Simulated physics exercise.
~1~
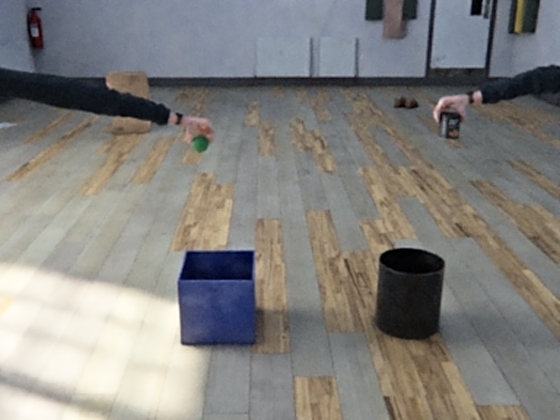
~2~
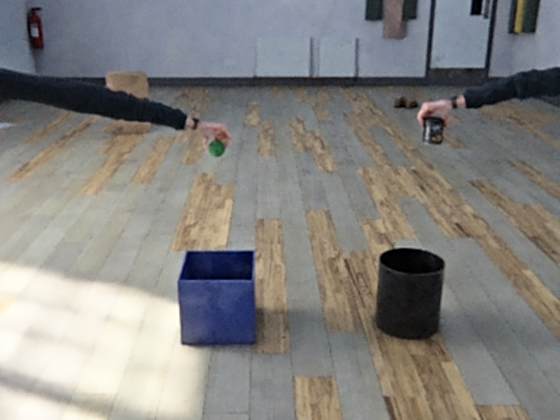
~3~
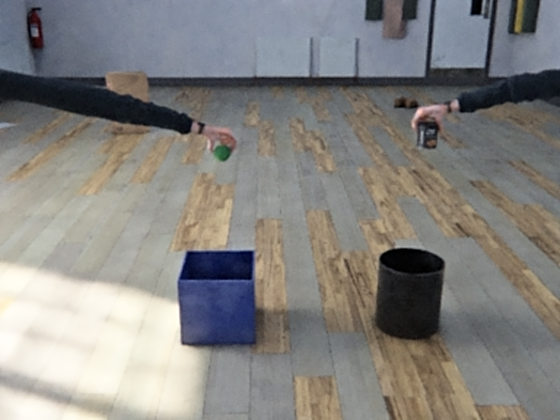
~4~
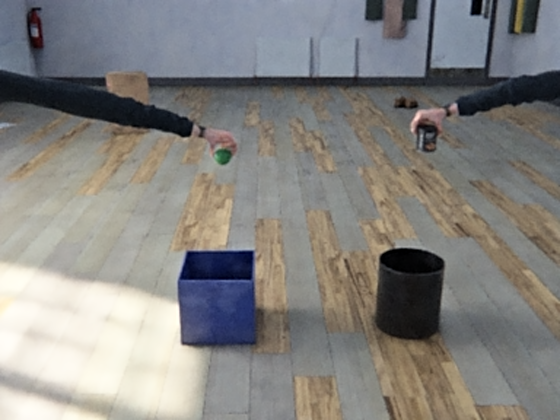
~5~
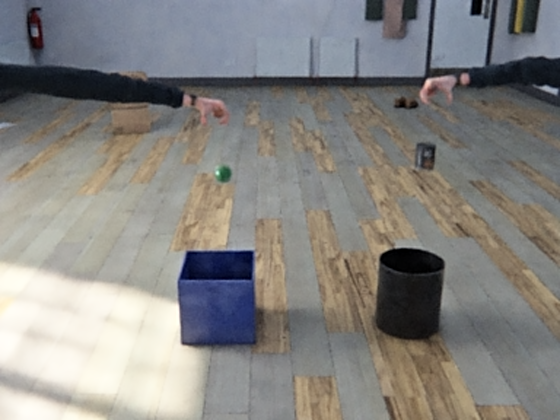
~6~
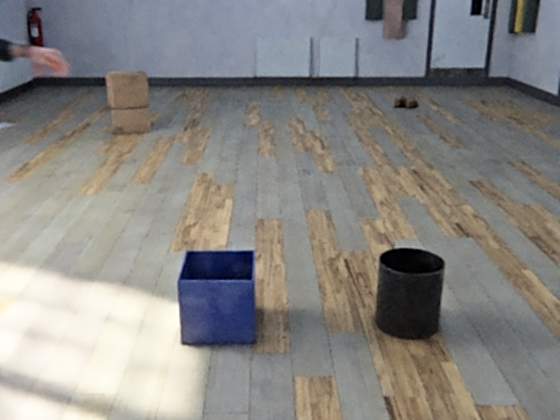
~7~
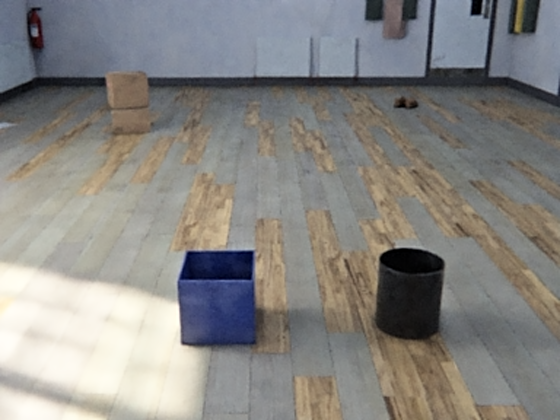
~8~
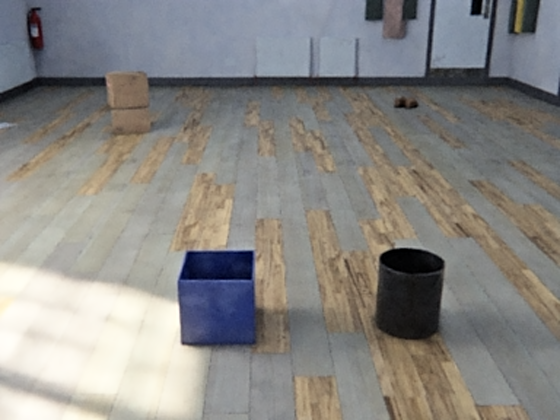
In a wood-floored room, two hands drop a green ball and dark tin into containers.
